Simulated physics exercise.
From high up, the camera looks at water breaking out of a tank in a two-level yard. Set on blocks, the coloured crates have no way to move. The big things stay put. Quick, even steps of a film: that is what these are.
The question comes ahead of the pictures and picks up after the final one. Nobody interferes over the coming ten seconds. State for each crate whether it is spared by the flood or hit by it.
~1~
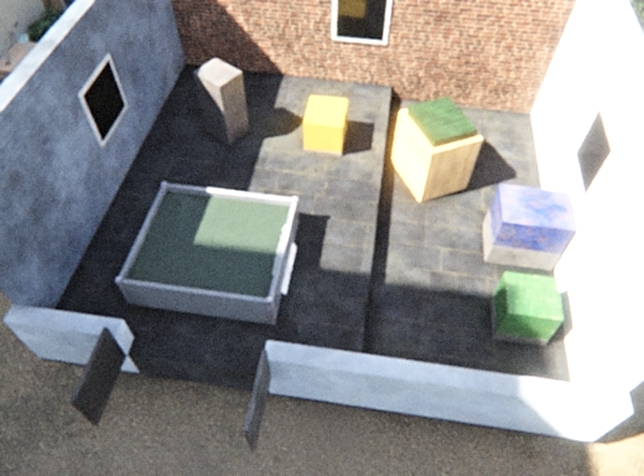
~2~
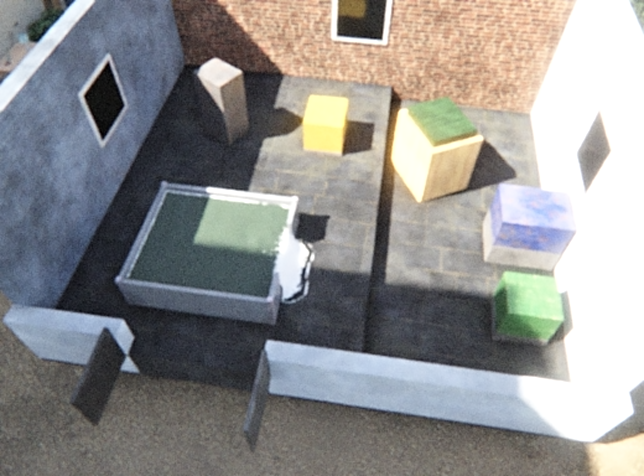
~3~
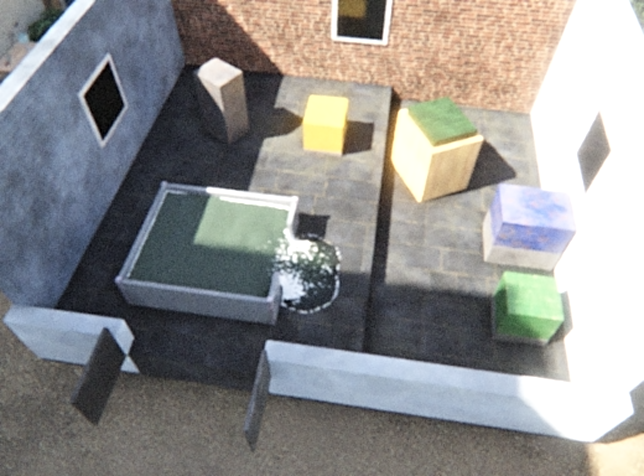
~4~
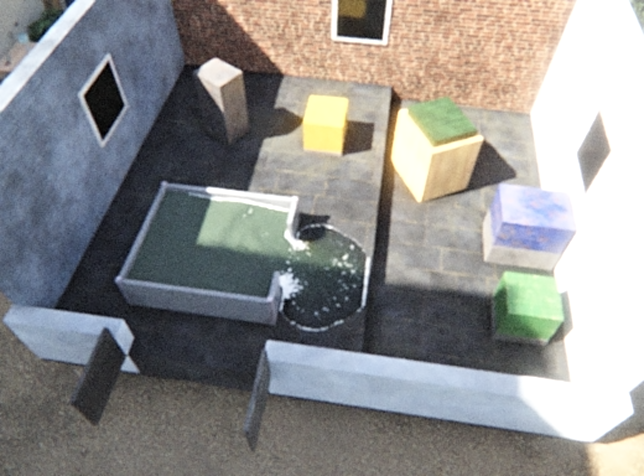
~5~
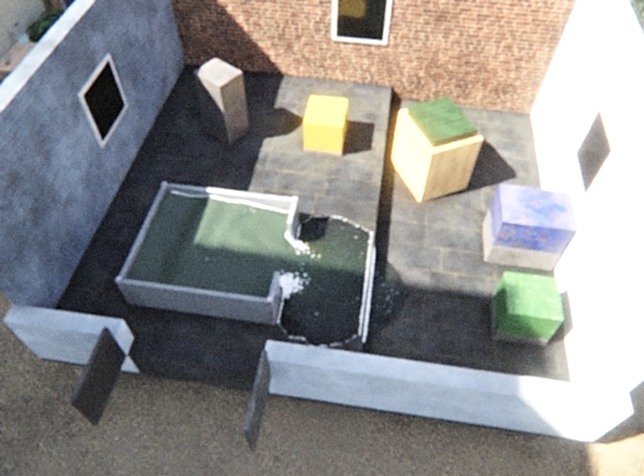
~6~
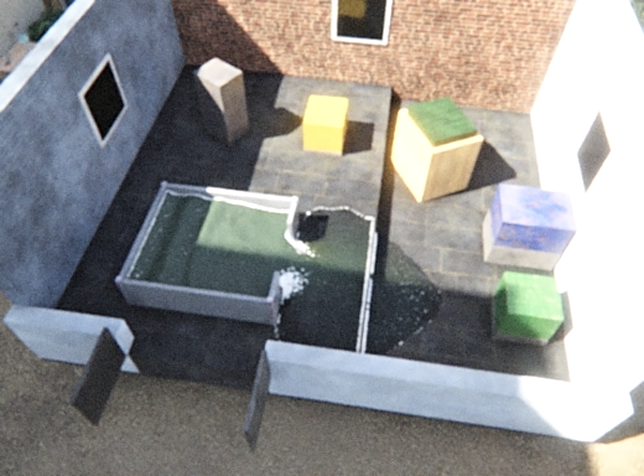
In order: The yellow crate will be out of the flood. The green crate will be reached by the flood. The blue crate will be out of the flood.
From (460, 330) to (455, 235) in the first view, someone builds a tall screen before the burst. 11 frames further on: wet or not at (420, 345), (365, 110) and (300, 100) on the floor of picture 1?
Outcome by spot, in order - watered, unwatered, unwatered.
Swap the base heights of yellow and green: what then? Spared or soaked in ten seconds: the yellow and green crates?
After ten seconds the yellow crate is unaffected, and the green crate is swamped.
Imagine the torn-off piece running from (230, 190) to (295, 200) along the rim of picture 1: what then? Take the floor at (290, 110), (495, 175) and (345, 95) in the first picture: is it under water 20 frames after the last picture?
Spot one: Reached by the flood. Spot two: Spared by the leak. Spot three: Reached by the flood.
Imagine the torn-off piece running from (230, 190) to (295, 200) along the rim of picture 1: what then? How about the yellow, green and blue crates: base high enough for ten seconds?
Going through them, the yellow gets reached, the green is never reached and the blue is never reached.
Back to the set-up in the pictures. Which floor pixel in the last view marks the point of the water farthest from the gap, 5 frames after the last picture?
Near (543, 289).
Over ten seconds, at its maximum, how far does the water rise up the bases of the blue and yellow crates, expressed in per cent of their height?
60 and 0 %, roughly.
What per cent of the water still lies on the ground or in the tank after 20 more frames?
100 per cent.
A moment on, water covers 25 % of the floor; the yellow crate not reached, the green crate water round its plinth, the blue crate water round its plinth.
Next, water covers 30 % of the floor; the yellow crate not reached, the green crate water round its plinth, the blue crate water round its plinth.
Then, water covers 35 % of the floor; the yellow crate not reached, the green crate water round its plinth, the blue crate water round its plinth.
Later, water covers 40 % of the floor; the yellow crate not reached, the green crate water round its plinth, the blue crate water round its plinth.
In the end, water covers 45 % of the floor; the yellow crate stayed above the water, the green crate was topped, the blue crate stayed above the water.
